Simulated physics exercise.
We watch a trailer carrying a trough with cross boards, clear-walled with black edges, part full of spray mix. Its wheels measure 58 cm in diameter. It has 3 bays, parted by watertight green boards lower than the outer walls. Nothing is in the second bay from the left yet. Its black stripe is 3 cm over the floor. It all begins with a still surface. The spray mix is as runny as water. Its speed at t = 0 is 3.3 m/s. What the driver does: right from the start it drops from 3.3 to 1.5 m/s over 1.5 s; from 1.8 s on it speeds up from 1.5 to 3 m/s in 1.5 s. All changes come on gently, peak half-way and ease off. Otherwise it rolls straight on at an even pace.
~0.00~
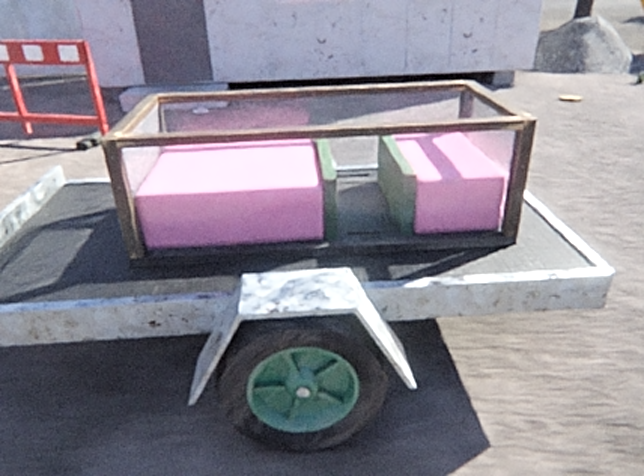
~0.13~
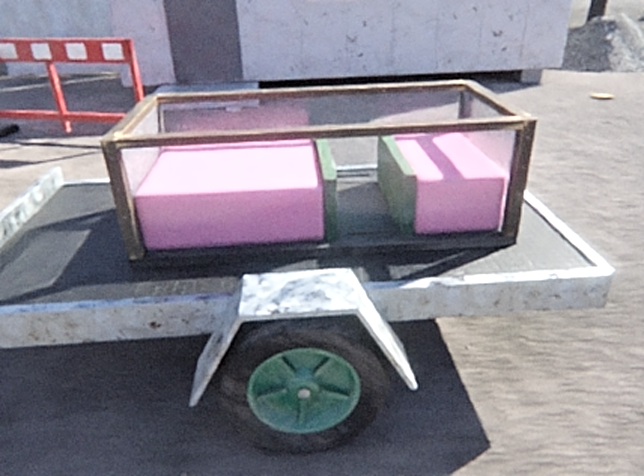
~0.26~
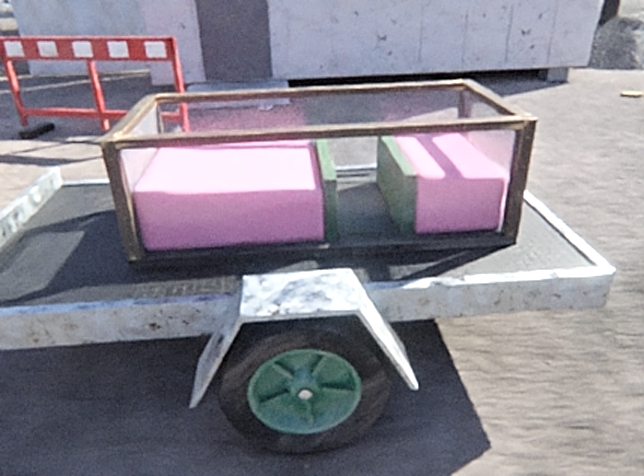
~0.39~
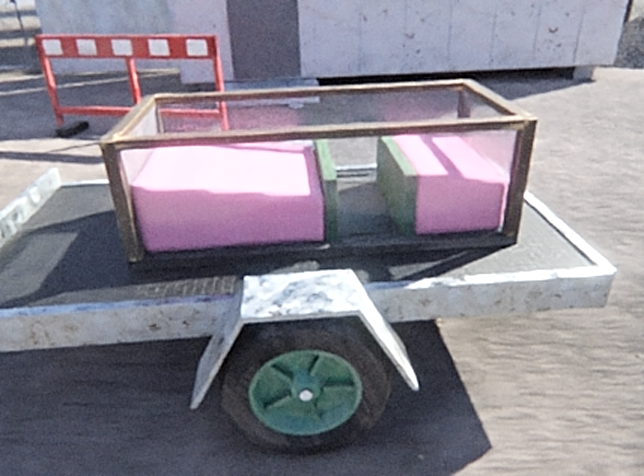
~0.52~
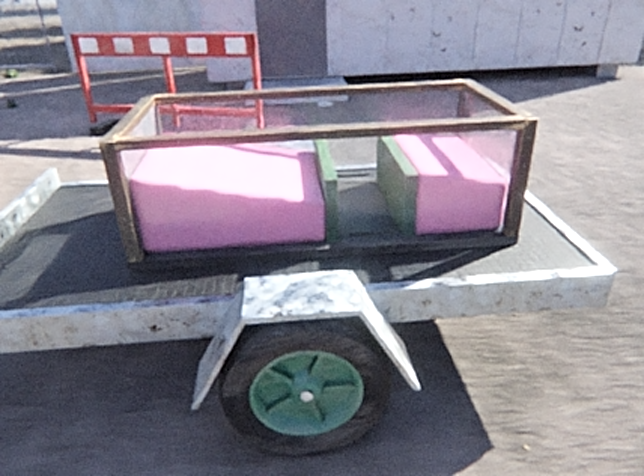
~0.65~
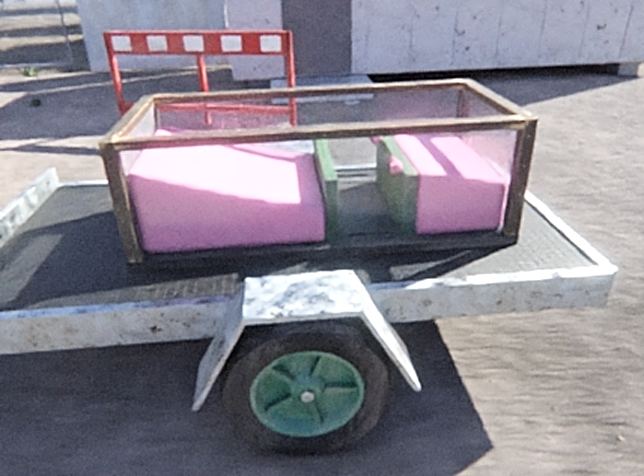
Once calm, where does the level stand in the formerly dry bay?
The empty bay finishes over the mark.
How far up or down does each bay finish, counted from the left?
From the left: 2 down, 6 up, 1 down.
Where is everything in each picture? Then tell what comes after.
Levels, left to right, (237, 181), dry, (457, 169); board top at (331, 179) and (411, 175); the front is on the left, levels are read along the near wall; a wheel hub at (303, 400), in the first frame.
Levels, left to right, (237, 181), dry, (458, 170), in the second frame.
Levels, left to right, (237, 182), dry, (458, 169), in the third frame.
Levels, left to right, (237, 182), dry, (458, 168), in the fourth frame.
Levels, left to right, (237, 184), dry, (458, 170), in the fifth frame.
Levels, left to right, (238, 186), barely wet, (458, 170); a wheel hub at (308, 404), in the sixth frame.
Then, 1.45 s in, the bays hold 24, 1, 23 cm, left to right.
Then, 2.55 s in, the bays hold 23, 2, 23 cm, left to right.
Then, 3.85 s in, the bays hold 22, 6, 23 cm, left to right.
Then, 6.28 s in, the bays hold 22, 6, 23 cm, left to right.
